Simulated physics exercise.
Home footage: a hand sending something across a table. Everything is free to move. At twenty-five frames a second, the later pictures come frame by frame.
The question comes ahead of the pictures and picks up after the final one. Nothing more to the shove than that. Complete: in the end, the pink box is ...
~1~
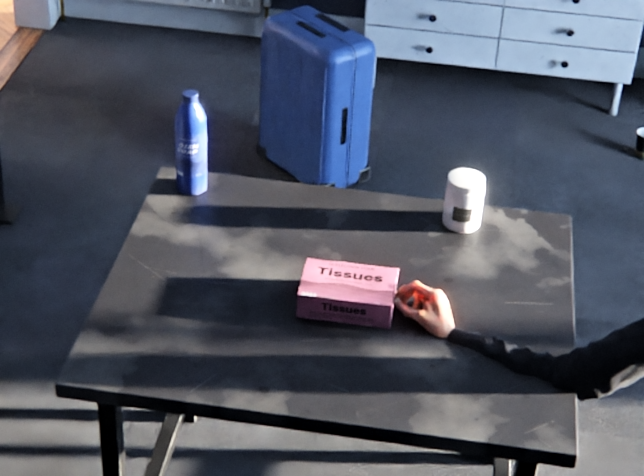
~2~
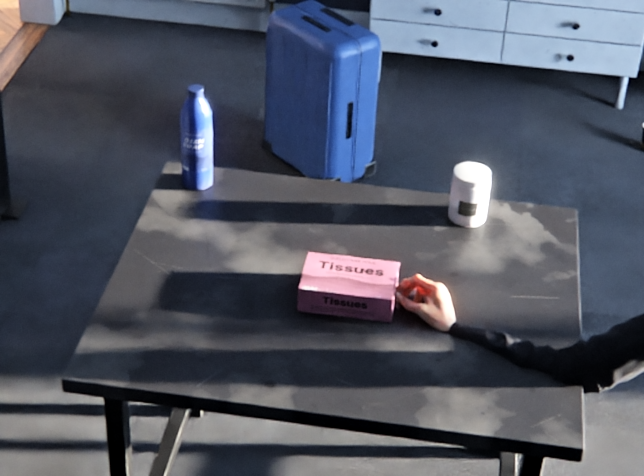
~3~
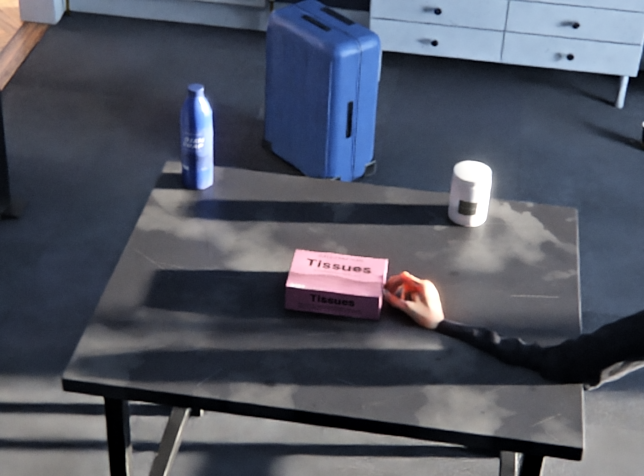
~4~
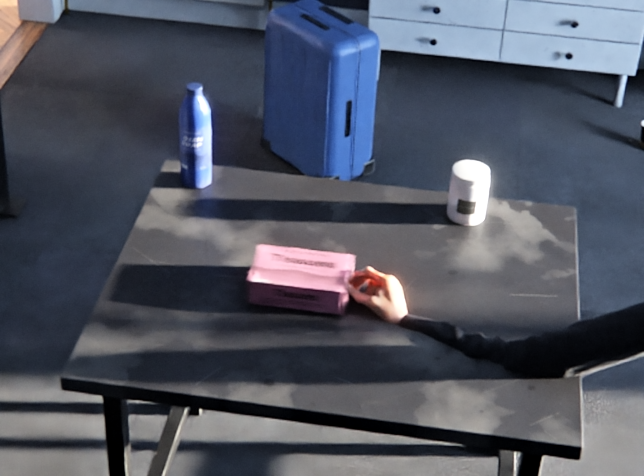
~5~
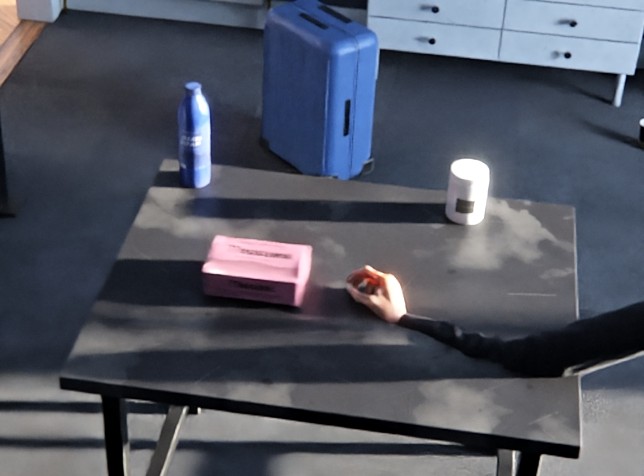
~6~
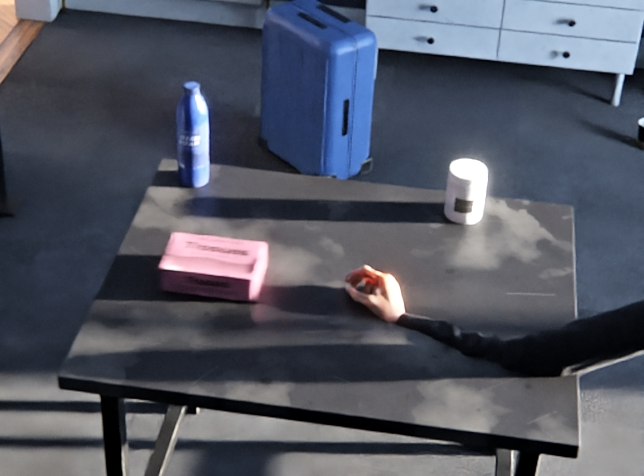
... off the table.
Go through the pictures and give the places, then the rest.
The first frame shows under the hand; pink box (348, 293).
The second frame shows under the hand; pink box (349, 287).
The third frame shows under the hand; pink box (337, 284).
The fourth frame shows pink box (301, 279).
The fifth frame shows pink box (257, 270) moved a little.
The sixth frame shows pink box (214, 267) moved about its own width.
Then, 0.10 s later than the last frame, pink box moved well along near (126, 255).
Then, 0.30 s later than the last frame, pink box now off the table.
Then, 0.40 s later than the last frame, things are still on the move.
Then, 0.60 s later than the last frame, as before.
When it is over, off the table, pink box.
